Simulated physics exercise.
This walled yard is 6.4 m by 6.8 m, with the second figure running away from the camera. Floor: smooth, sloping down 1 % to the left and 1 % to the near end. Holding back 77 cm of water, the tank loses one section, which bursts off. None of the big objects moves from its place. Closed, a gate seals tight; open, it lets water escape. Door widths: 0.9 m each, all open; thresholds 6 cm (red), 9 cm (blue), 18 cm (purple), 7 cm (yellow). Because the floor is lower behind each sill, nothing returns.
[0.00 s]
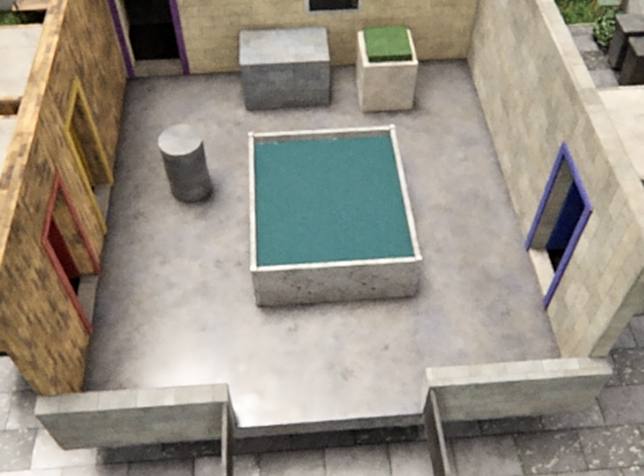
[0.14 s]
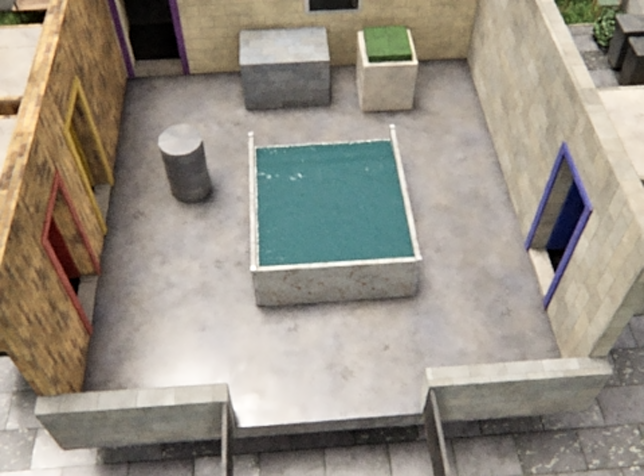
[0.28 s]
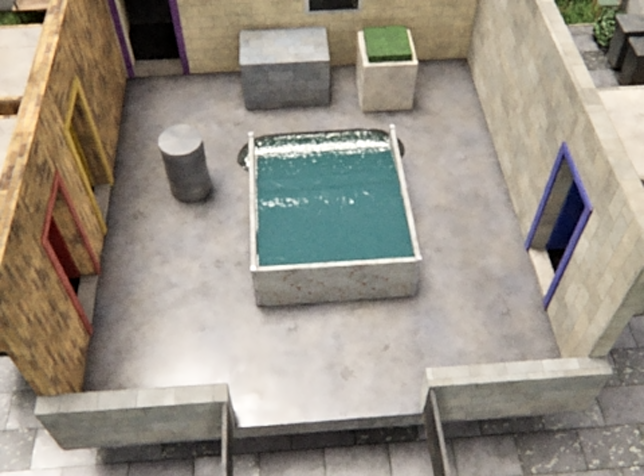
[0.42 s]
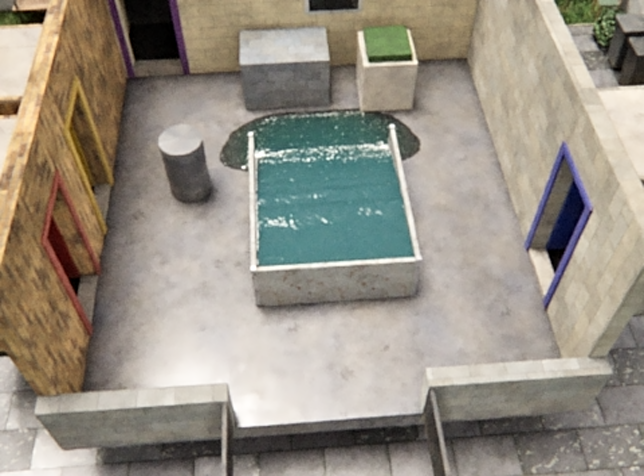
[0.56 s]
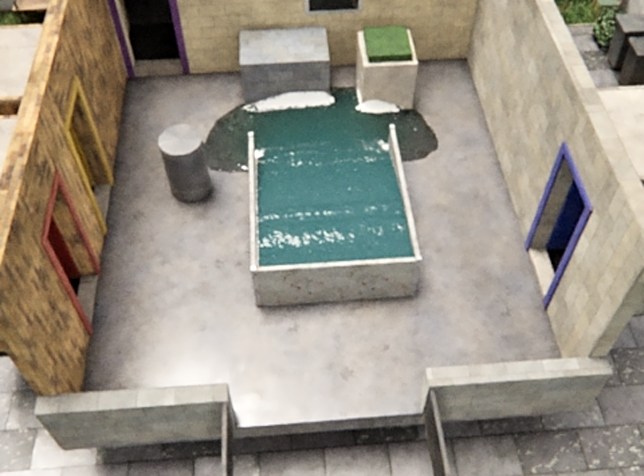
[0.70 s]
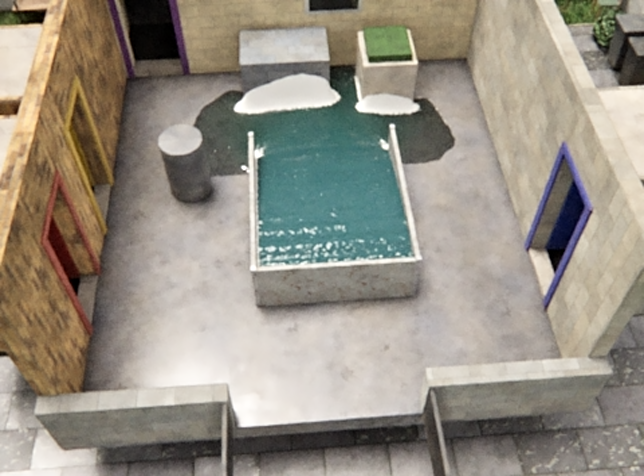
In a walled yard, the far side of a square tank gave way, and green-blue water poured out across the floor, spreading sideways and foaming against the grey block and the grass-topped box behind.
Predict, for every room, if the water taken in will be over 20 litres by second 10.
As I see it, red door: Limit unbroken. Blue door: Limit unbroken. Purple door: Limit broken. Yellow door: Limit broken.
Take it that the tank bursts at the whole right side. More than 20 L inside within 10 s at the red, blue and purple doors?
Red exceeds; blue exceeds; purple falls short.
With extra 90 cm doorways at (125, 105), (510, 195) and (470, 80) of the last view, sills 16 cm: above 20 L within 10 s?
First doorway gets there, second falls short, third gets there.
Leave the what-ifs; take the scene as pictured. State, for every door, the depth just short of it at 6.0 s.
You'd see red at 7 cm, blue at 6 cm, purple at 17 cm and yellow at 13 cm.
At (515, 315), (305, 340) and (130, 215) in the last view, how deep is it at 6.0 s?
I'd read it as roughly 5, 0 and 9 cm, in that order.
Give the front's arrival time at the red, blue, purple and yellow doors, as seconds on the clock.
Times: Red 3.0 seconds, blue 3.0 seconds, purple 1.3 seconds, yellow 2.4 seconds.
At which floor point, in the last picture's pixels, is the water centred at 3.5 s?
Near (308, 150).
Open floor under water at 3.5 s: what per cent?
Around 60 per cent wet.
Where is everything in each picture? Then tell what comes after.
In the first frame, still water, 77 cm deep, in the tank at (329, 196).
In the second frame, the front is at a hidden place, 1.2 m from the gap on the tank's far side; 0.5 m2 of floor is under water; 77 cm left at the back of the tank.
In the third frame, water pours out on the tank's far side and has run 1.4 m, to a hidden place; typically 13 cm deep outside, 77 cm at the tank's back.
In the fourth frame, the front is at (404, 129), 1.7 m from the gap on the tank's far side; 3.5 m2 of floor is under water; 77 cm left at the back of the tank.
In the fifth frame, water pours out on the tank's far side and has run 2.1 m, to (415, 114); typically 12 cm deep outside, 77 cm at the tank's back.
In the sixth frame, water pours out on the tank's far side and has run 2.6 m, to (349, 69); typically 12 cm deep outside, 70 cm at the tank's back.
After 1.4 s water covers 30 % of the floor and is deepest (54 cm) near (340, 67); red door not reached, blue door not reached, purple door 8 cm at the sill, 0 L in, yellow door not reached.
After 2.2 s water covers 40 % of the floor and is deepest (48 cm) near (340, 67); red door not reached, blue door not reached, purple door 23 cm at the sill, 2 L in, yellow door not reached.
After 3.5 s water covers 60 % of the floor and is deepest (35 cm) near (415, 102); red door 4 cm at the sill, 0 L in, blue door 4 cm at the sill, 0 L in, purple door 28 cm at the sill, 66 L in, yellow door 16 cm at the sill, 8 L in.
After 6.0 s water covers 95 % of the floor and is deepest (24 cm) near (496, 389); red door 7 cm at the sill, 0 L in, blue door 6 cm at the sill, 0 L in, purple door 17 cm at the sill, 91 L in, yellow door 13 cm at the sill, 65 L in.
After 10.0 s water covers 100 % of the floor and is deepest (20 cm) near (79, 421); red door 7 cm at the sill, 2 L in, blue door 8 cm at the sill, 0 L in, purple door 8 cm at the sill, 91 L in, yellow door 9 cm at the sill, 114 L in.
